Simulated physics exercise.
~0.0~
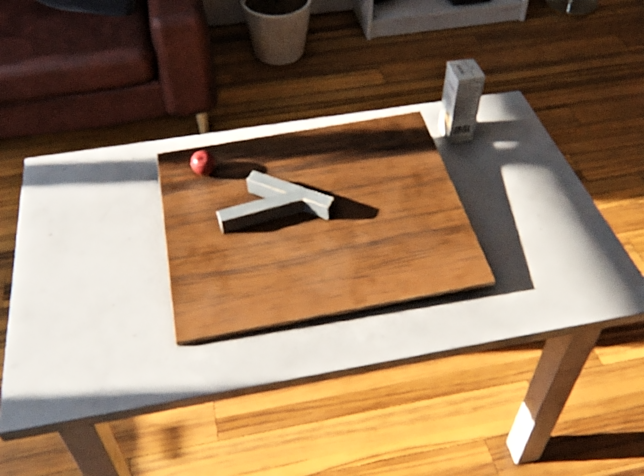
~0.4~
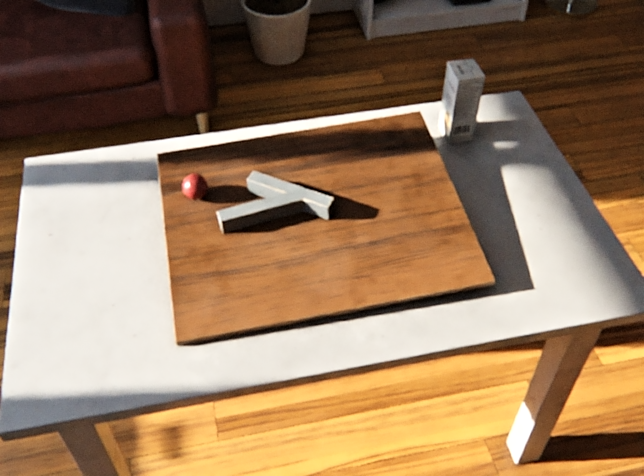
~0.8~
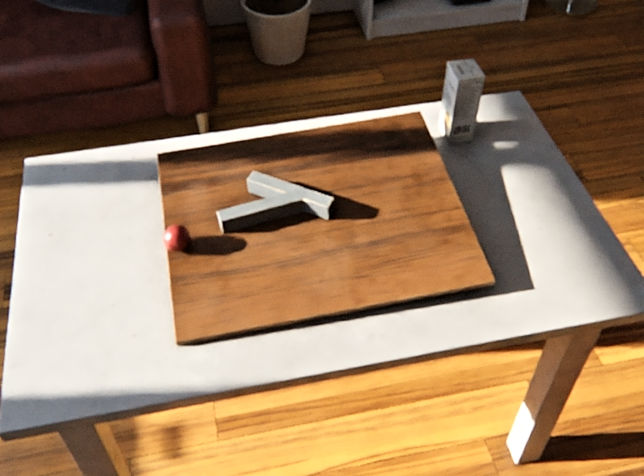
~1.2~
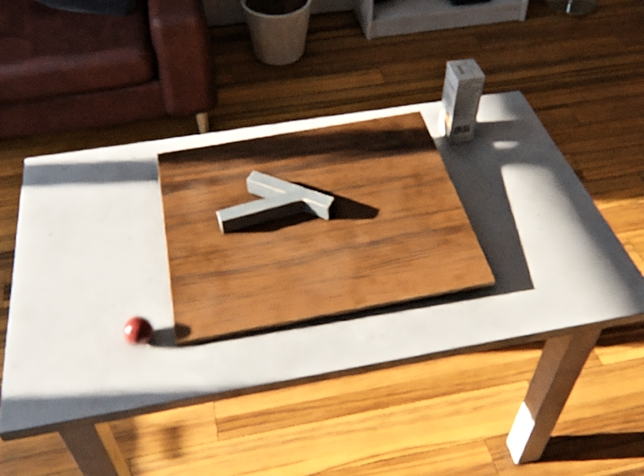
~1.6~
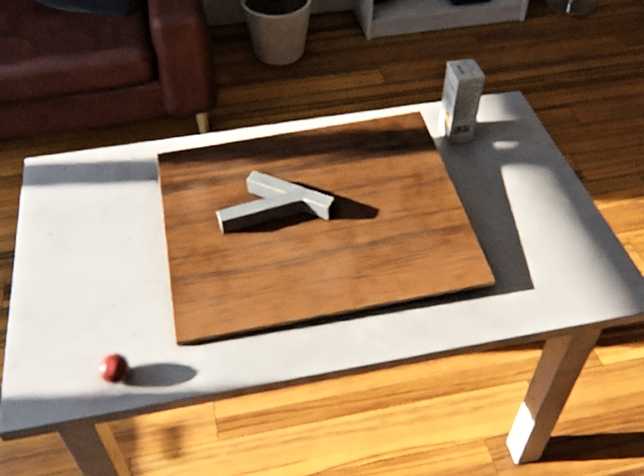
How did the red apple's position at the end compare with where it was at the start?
At the start the red apple was on the wooden board near its far left corner. By the end it was off the board, on the white tabletop near the table's front left corner.
